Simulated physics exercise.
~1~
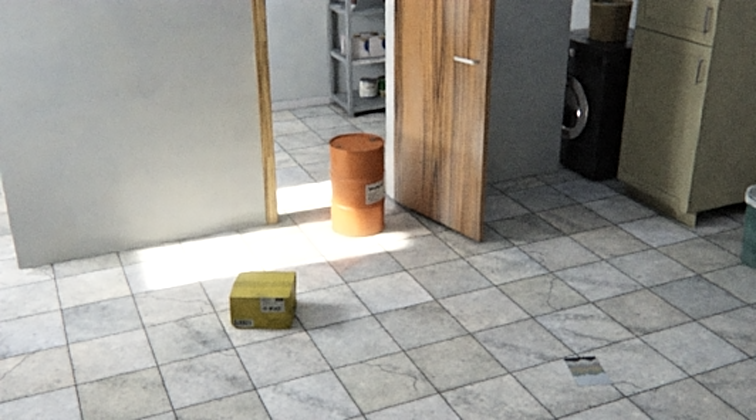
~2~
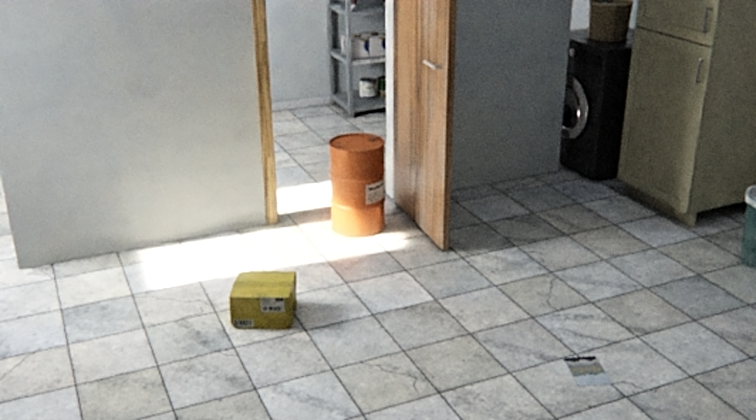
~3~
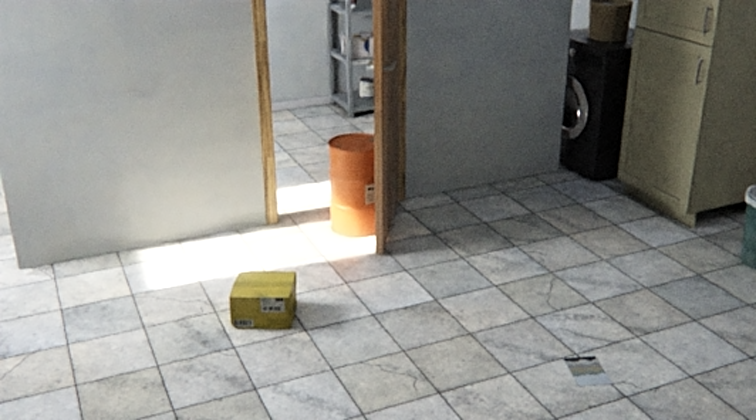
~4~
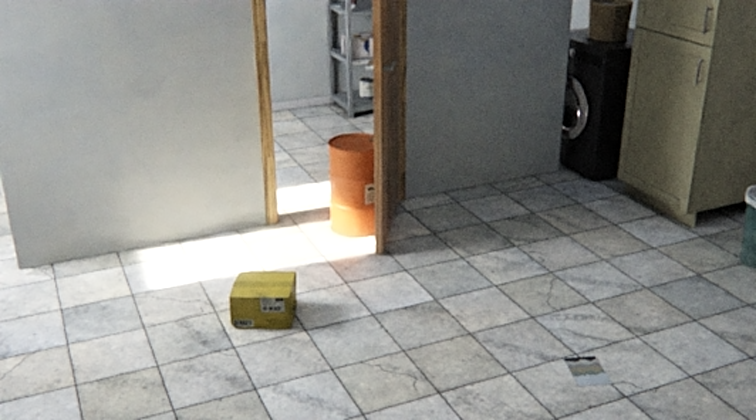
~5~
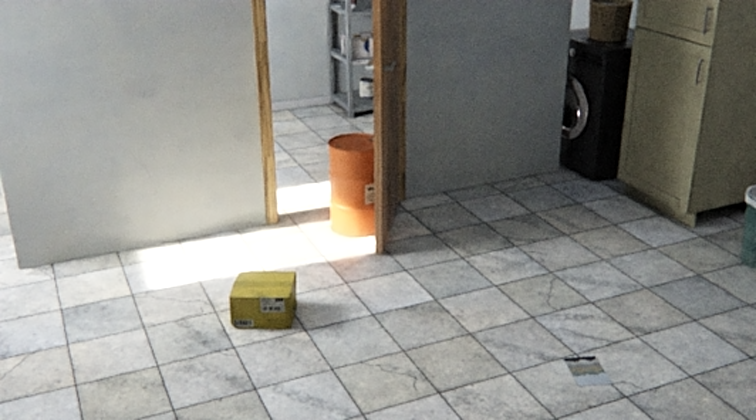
A wooden door stands wide open in a grey wall, seen from above across a room with a pale tiled floor. An orange drum stands in the doorway, a yellow parcel lies on the sunlit tiles in front, and a black front-loading machine and a tall olive cabinet stand at the right. With nobody in view, the door swings left toward the drum, narrowing until it is seen nearly edge-on and hides the drum's right side. There it stops, still well short of closed. The drum and parcel never shift, and the door stays partly open beside the drum.
